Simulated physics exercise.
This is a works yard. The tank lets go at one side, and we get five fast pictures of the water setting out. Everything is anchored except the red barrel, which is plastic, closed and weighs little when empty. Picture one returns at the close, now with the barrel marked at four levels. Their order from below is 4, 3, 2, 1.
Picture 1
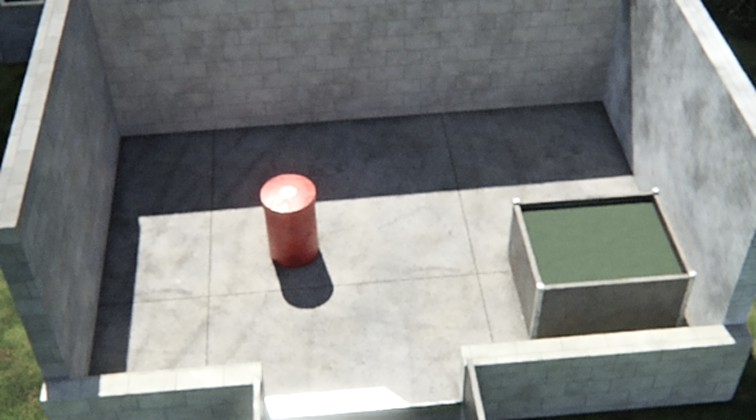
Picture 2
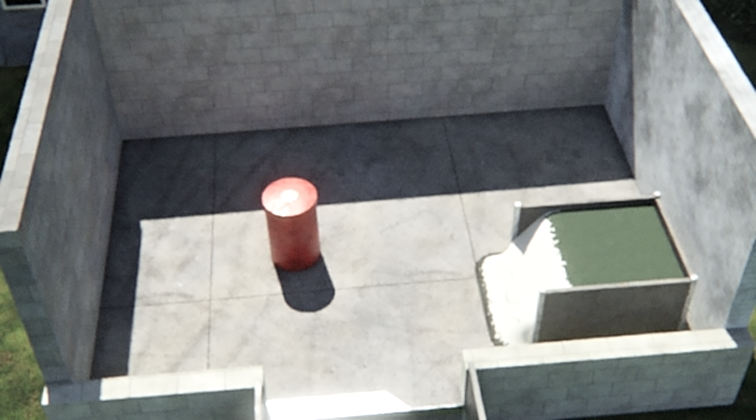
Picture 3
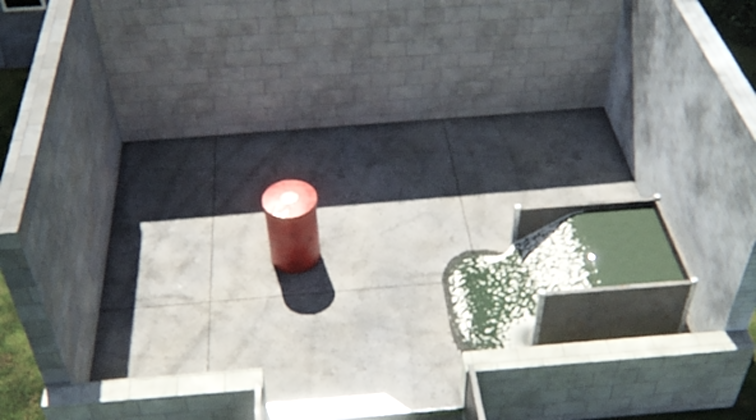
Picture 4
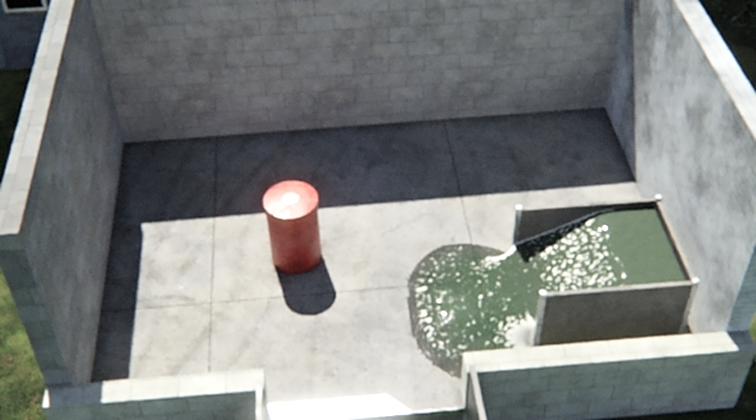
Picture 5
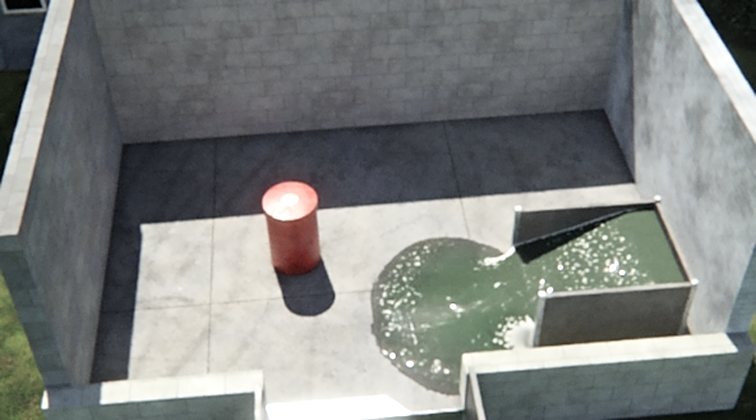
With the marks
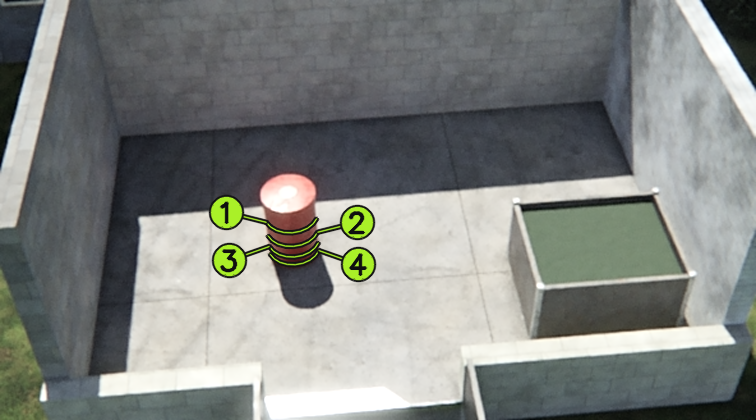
Green water pours from the open left side of a tank and spreads left across the yard.
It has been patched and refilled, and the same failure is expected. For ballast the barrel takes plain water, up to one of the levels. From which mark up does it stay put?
Choose 2.
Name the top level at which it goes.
That would be 3.
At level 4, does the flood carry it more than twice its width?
Yes, it does.
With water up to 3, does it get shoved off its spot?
Yes.
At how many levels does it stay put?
Two.
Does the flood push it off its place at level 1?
No, not at all.
On the marked copy, 1 at (292, 232); 2 at (293, 246); 3 at (294, 256); 4 at (295, 264); from the bottom up 4, 3, 2, 1.
With 1, it does not move.
With 2, it does not move.
With 3, it is pushed about half its own width away.
With 4, it is pushed about 4 times its own width away.
